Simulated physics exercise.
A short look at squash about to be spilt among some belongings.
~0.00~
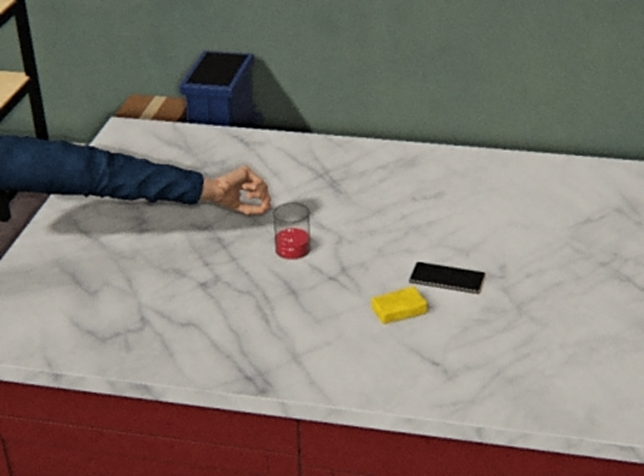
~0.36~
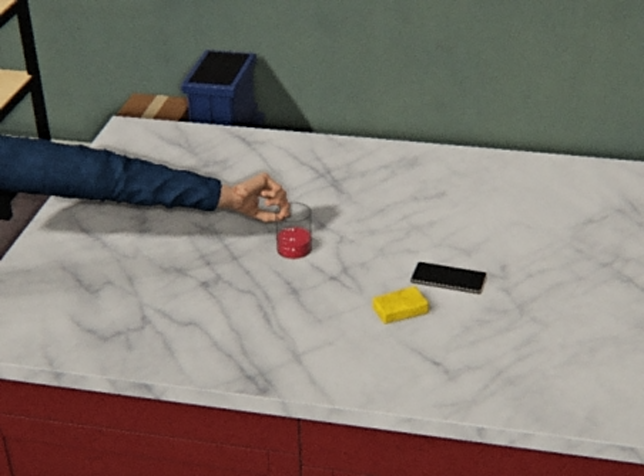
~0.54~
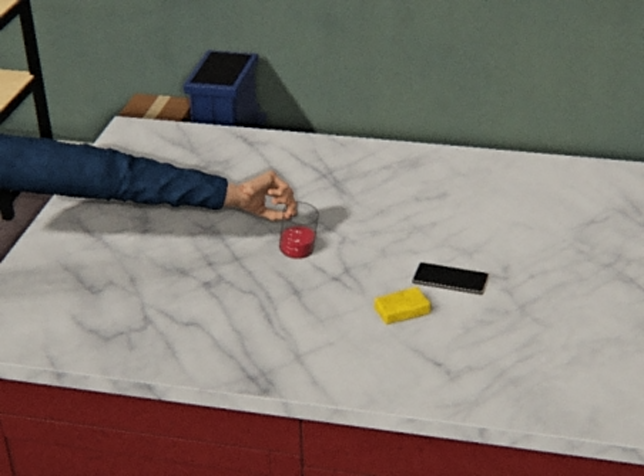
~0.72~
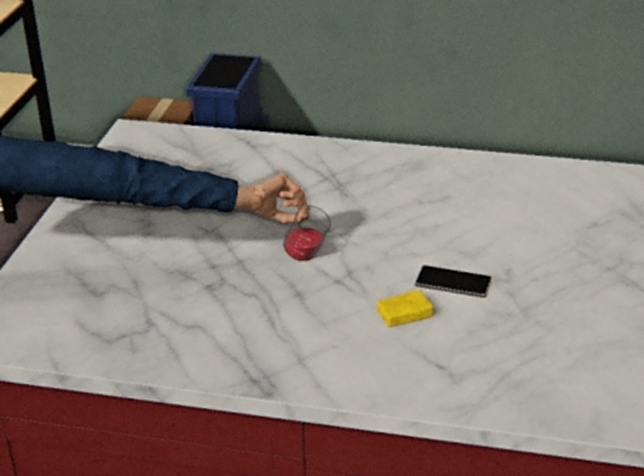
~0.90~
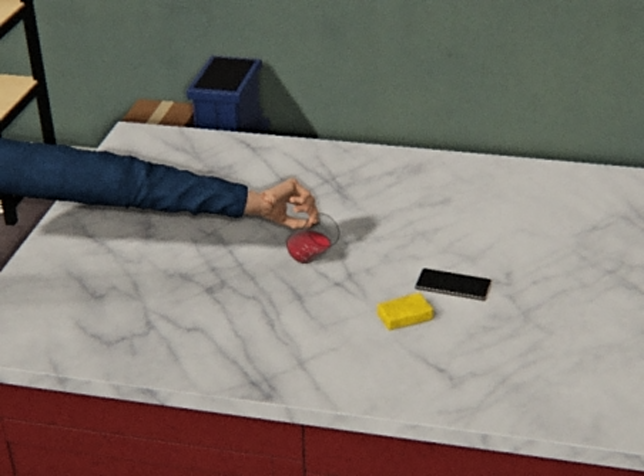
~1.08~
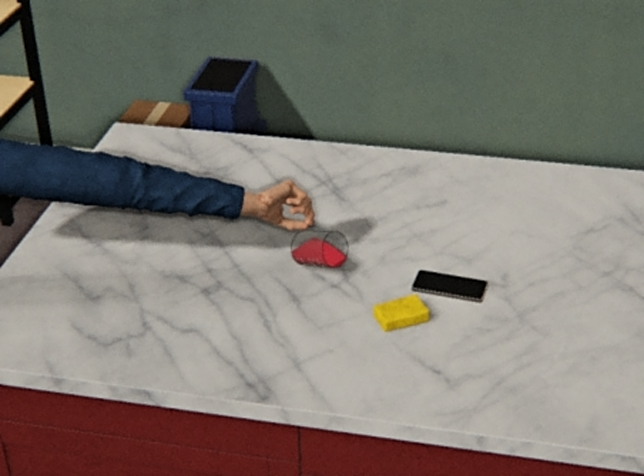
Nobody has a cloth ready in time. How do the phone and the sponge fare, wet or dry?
The phone gets wet. The sponge gets wet.
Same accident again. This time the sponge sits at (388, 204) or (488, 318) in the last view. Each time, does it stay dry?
Place one: It is left alone; place two: It is overrun.
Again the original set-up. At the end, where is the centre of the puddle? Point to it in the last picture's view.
Its centre ends up near (421, 311) in the last picture.
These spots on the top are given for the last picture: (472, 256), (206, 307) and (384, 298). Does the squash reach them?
Spot one - never touched; spot two - never touched; spot three - touched at some point.
Around 1.6 s, the puddle covers about as much as a saucer; the phone is soaking at its edge; the sponge is soaking at its edge.
Around 2.3 s, the puddle covers about as much as a plate; the phone is soaking at its edge; the sponge is soaking at its edge.
Around 3.6 s, the puddle covers about as much as a plate; the phone is soaking at its edge; the sponge is soaking at its edge.
